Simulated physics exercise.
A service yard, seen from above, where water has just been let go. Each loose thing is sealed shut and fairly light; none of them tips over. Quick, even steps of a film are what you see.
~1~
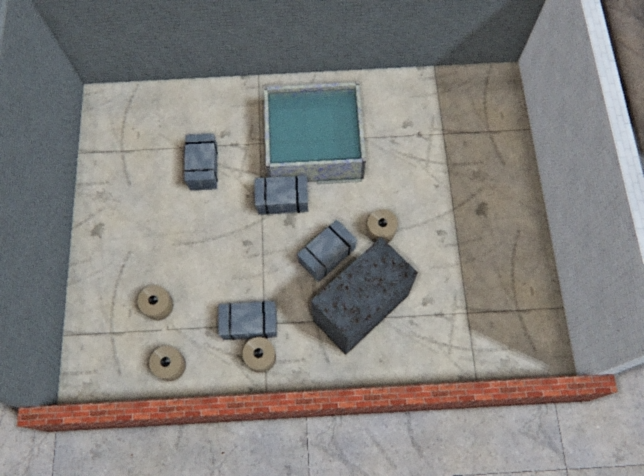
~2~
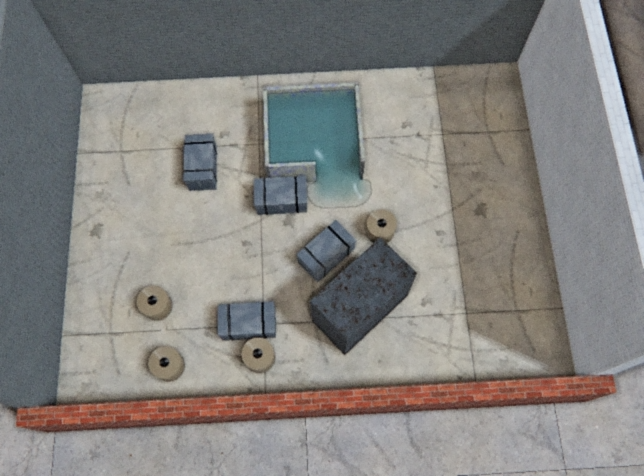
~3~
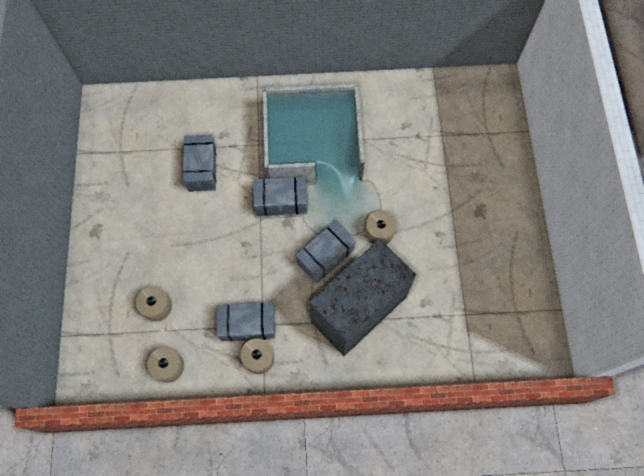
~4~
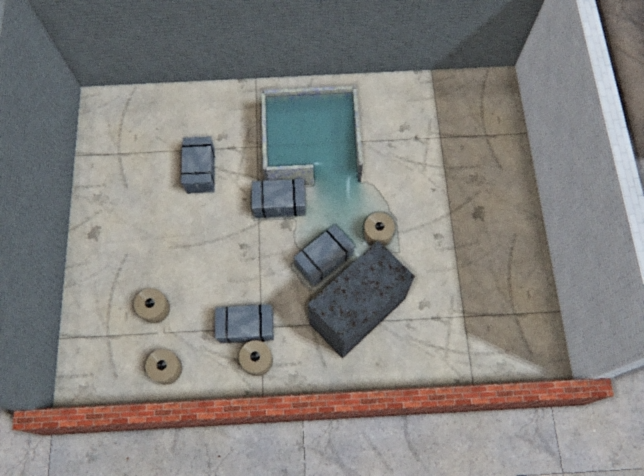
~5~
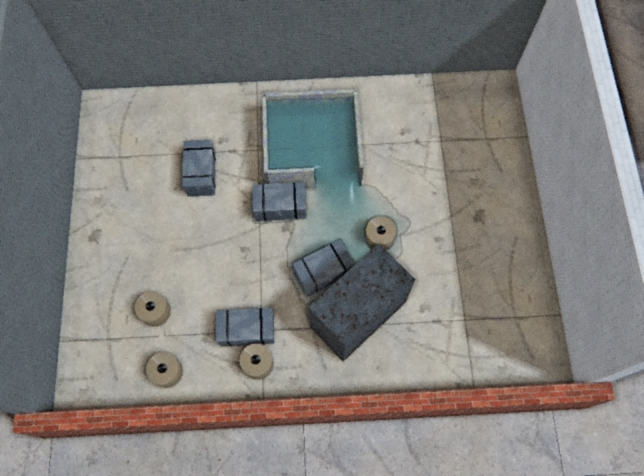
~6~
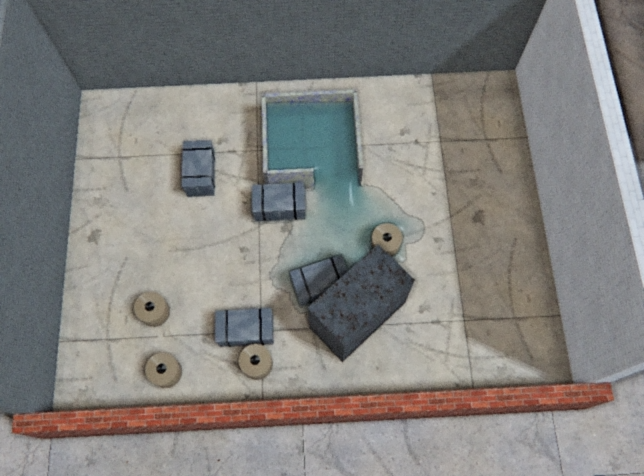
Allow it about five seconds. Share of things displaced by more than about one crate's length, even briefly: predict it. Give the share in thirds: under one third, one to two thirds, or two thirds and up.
Mid band.
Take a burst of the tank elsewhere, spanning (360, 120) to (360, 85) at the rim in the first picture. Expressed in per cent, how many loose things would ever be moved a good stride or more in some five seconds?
Estimate: Close to 0 in a hundred.
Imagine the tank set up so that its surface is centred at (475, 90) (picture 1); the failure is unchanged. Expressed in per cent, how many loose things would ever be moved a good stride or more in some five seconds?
By my reckoning, about 10 per cent.
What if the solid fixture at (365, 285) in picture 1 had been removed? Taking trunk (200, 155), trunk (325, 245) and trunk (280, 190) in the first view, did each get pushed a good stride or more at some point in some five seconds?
Successively: Never went far, moved a long way, never went far.
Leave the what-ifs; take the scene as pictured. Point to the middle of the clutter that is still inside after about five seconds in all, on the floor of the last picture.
The remaining things centre around (207, 306).
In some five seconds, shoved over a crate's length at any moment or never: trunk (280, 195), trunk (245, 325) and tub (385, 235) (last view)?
Short of that; goes that far; goes that far.
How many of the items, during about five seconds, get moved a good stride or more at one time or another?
The total here is 5.
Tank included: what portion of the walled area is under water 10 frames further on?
40 in a hundred, roughly.
A moment on, 2 of 8 are well off their spots; 0 afloat.
Next, 3 of 8 are well off their spots; 1 afloat.
Later, 5 of 8 are well off their spots; 4 afloat.
In the end, 5 of 8 are well off their spots, and 5 have been at some point; 4 afloat.
